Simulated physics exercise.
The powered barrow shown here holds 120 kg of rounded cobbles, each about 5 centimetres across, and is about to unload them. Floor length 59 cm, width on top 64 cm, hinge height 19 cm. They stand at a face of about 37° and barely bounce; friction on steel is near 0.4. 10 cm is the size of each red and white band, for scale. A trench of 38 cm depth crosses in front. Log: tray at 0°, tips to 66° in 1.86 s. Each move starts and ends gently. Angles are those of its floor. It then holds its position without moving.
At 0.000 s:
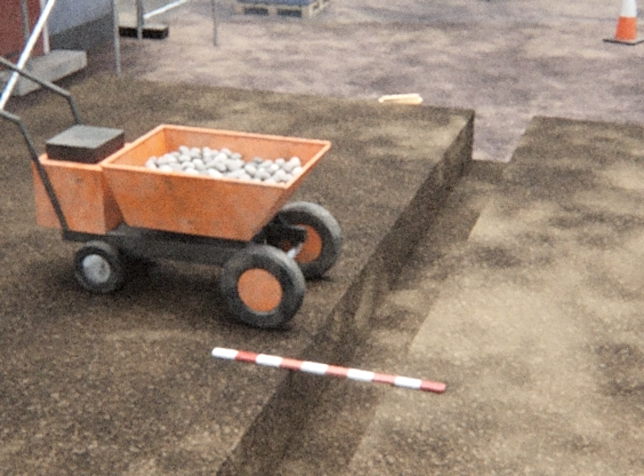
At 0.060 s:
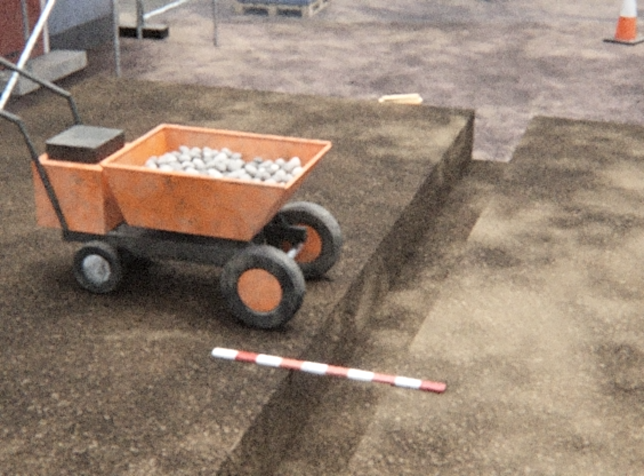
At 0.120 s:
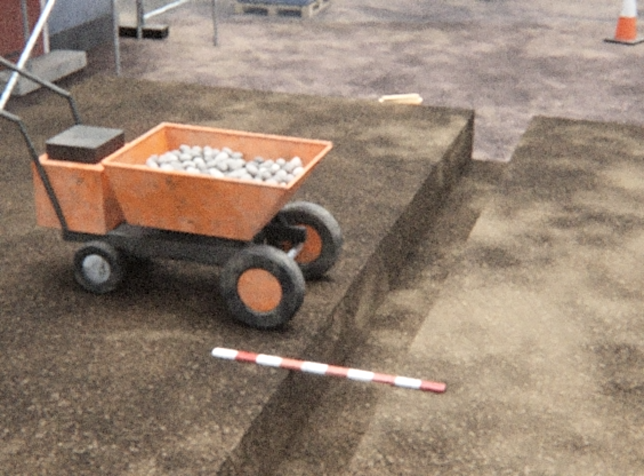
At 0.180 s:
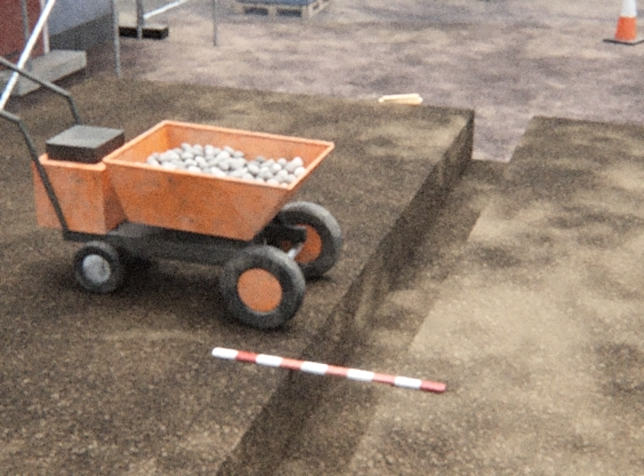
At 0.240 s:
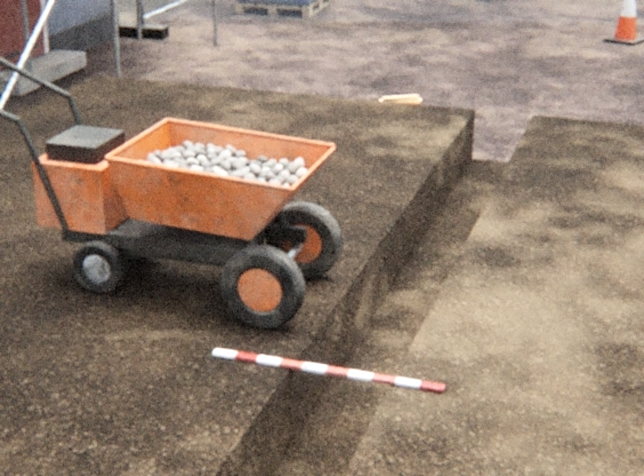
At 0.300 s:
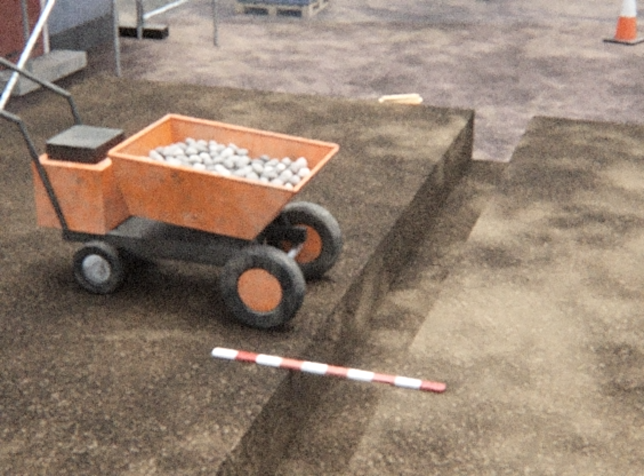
An orange powered barrow with black wheels and a tray of pale rounded cobbles stands at left on dark, bare ground, seen from slightly above and to the side. A trench edge runs beside it, with a red-and-white striped rod in front and an orange cone at upper right. The tray tilts very slightly toward the right, its rear edge rising, while the wheels and camera stay still.
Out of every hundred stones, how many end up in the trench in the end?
Around 55 in every hundred.
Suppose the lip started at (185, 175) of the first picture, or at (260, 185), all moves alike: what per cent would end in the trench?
Near 55 per cent from the first place, 80 from the second.
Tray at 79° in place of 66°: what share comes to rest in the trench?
In that case around 55 percent.
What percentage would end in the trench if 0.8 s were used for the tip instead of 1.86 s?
Something close to 40 per cent.
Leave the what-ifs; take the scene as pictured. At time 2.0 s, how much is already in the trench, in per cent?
By that point it's something like 15 in a hundred.
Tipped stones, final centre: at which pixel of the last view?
Somewhere near pixel (409, 372).
After 1.4 s the floor is at 56°; 100 % in the tray; the foremost stones are at (371, 236).
After 2.0 s the floor is at 66°; 70 % in the tray, 14 % in the trench, 16 % past the trench; the foremost stones are at (482, 315).
After 2.3 s the floor is at 66°; 44 % in the tray, 24 % in the trench, 32 % past the trench; the foremost stones are at (546, 329).
After 4.3 s the floor is at 66°; 13 % in the tray, 55 % in the trench, 32 % past the trench; the foremost stones are at (604, 342).
